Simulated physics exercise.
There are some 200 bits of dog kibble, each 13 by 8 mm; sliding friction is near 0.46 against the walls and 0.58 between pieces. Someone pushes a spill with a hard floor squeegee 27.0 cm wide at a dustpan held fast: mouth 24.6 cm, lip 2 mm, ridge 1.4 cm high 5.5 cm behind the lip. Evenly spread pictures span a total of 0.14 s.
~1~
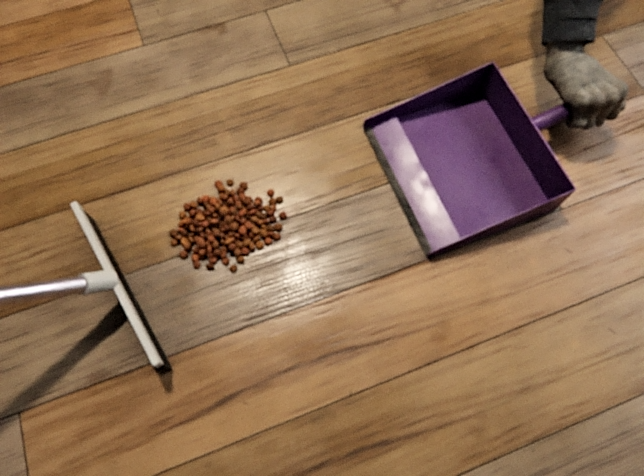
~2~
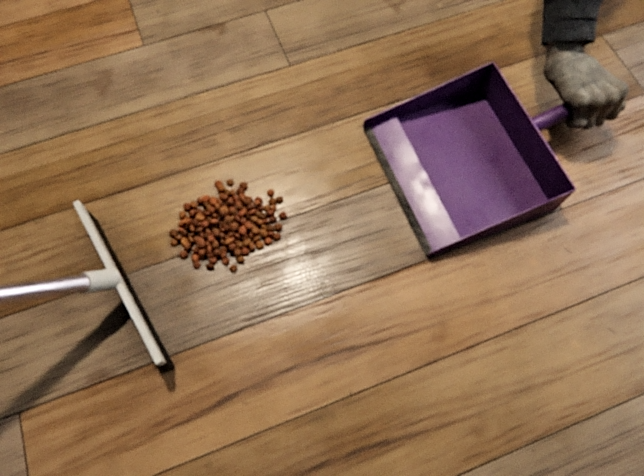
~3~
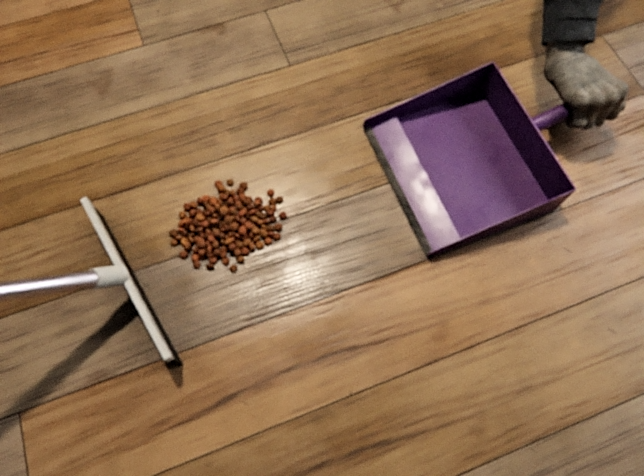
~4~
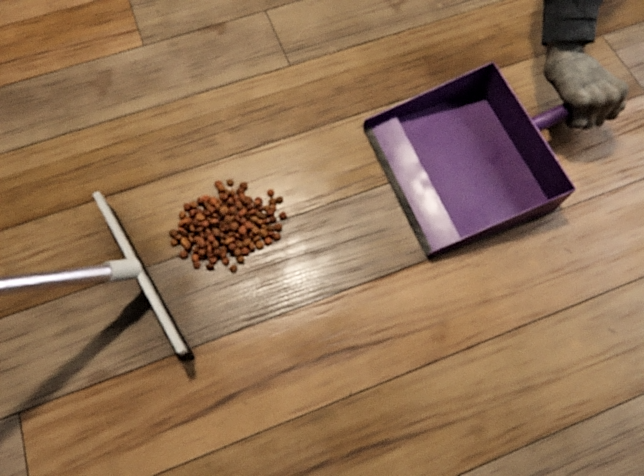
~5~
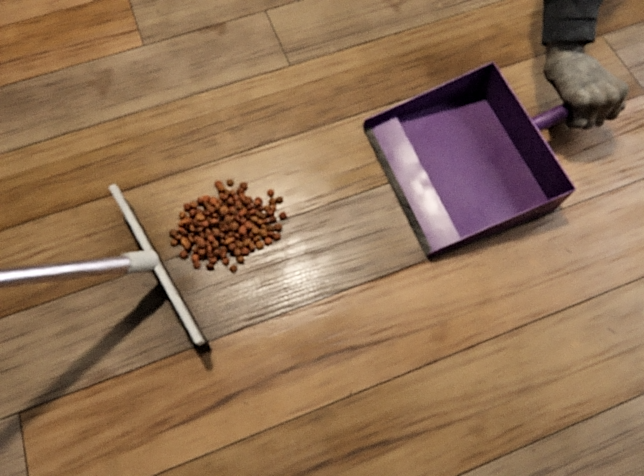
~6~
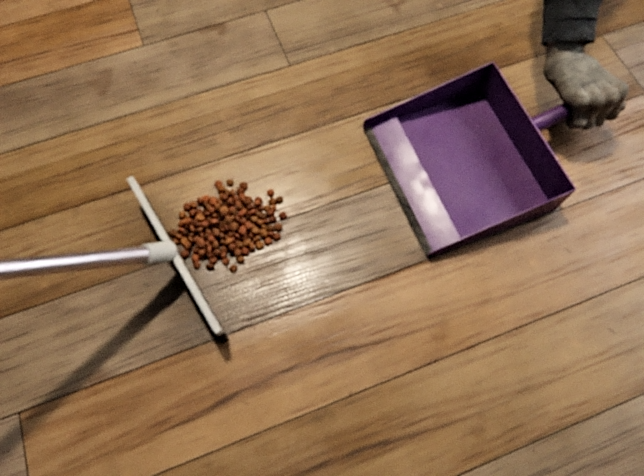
A floor of brown wood planks is seen from above at a slant by a camera that stays still. A loose pile of small reddish-brown bits of kibble lies left of centre, between a pale squeegee with a dark edge at left and a purple dustpan gripped by a grey hand at upper right. The squeegee slides rightward, slowly then faster, up to the pile's left edge, while the bits, pan and hand stay still.
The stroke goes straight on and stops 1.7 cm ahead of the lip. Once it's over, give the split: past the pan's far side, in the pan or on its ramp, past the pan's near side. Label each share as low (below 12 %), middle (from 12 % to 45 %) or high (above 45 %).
Far side - middle; pan - middle; near side - low.
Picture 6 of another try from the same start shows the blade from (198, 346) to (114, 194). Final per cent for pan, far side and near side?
Pan 15, far 15, near 0.
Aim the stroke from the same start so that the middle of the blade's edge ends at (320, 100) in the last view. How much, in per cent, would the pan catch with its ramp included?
About 15 per cent.
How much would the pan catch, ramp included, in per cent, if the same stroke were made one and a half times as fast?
It would be around 50 percent.
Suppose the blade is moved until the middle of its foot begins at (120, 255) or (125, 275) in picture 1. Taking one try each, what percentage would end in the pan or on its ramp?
Estimates: 35 percent and 30 percent.
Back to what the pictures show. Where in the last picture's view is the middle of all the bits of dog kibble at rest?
Once everything settles, the centre is around (371, 149).
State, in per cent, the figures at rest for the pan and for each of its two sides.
In per cent - far side 30, pan 30, near side 0.
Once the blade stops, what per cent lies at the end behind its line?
About 5 percent.
Then, 0.16 s after the last picture, middle of the blade 19 cm from the lip; 0 % over the lip, far side 5 %, near side 0 %.
Then, 0.27 s after the last picture, middle of the blade 8 cm from the lip; 0 % over the lip, far side 20 %, near side 0 %.
Then, 0.51 s after the last picture, middle of the blade 5 cm from the lip; 30 % over the lip, far side 30 %, near side 0 %.
In the end, far side 30 %, pan 30 %, near side 0 %, in front of the lip or behind the blade 45 %.
